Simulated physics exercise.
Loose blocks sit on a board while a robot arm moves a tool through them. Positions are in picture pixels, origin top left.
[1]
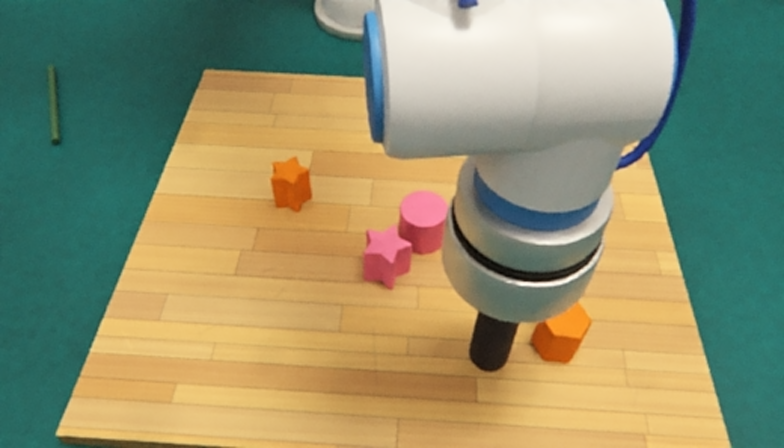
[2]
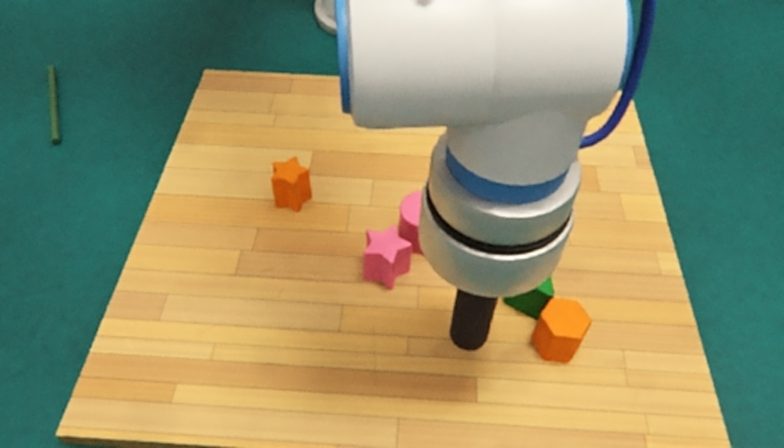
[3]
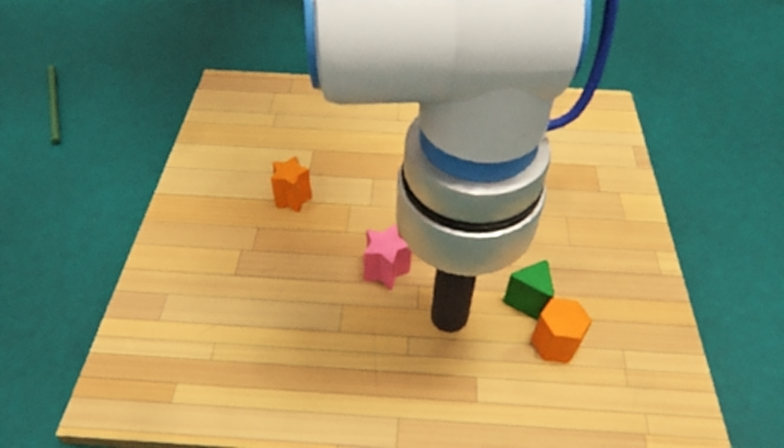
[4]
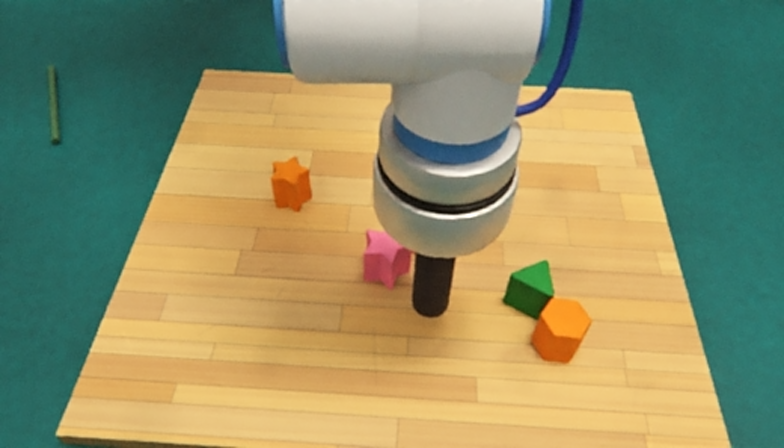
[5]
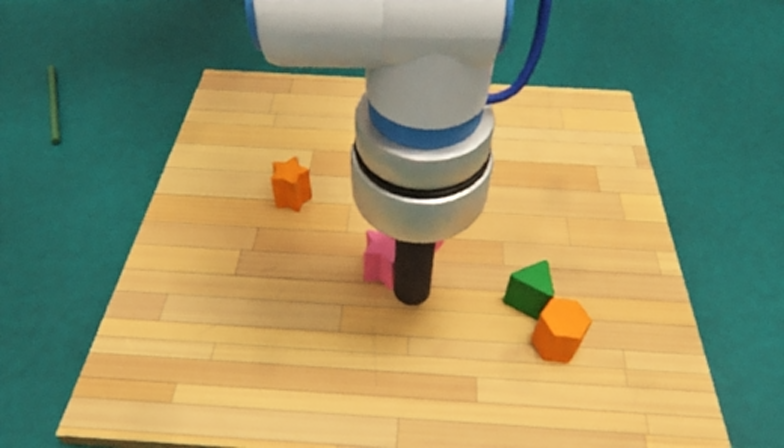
A white and blue robot arm with a black tool sweeps steadily leftward and slightly away over a pale wooden board on a green surface, seen from above by a still camera. Orange and pink stars sit left of the tool, a pink round block behind it, and a green triangle and orange hexagon at right. The arm uncovers the triangle, then covers the round block, while the blocks stay still.
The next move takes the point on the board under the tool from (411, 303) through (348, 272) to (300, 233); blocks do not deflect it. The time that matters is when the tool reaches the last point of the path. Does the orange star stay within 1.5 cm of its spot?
In short: Yes.
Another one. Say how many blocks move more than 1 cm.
The answer is a single block.
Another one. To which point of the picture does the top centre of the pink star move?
Located at (360, 218).
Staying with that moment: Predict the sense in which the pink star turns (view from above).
From above, clockwise.
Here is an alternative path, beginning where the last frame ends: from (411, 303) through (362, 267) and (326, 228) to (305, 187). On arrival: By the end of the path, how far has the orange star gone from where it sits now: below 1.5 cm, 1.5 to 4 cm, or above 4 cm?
Between 1.5 and 4 cm.
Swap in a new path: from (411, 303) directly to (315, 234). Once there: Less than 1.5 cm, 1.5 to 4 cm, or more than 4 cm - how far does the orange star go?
Its final spot will lie within 1.5 cm of the current one.
On the path given first. One third of the way, tool (367, 271); pink star (370, 228), turned 55° clockwise.
Two thirds of the way, tool (328, 246); pink star (360, 218), turned 105° clockwise.
At the end, tool (298, 220); orange star not moved; pink star (360, 218), turned 105° clockwise.
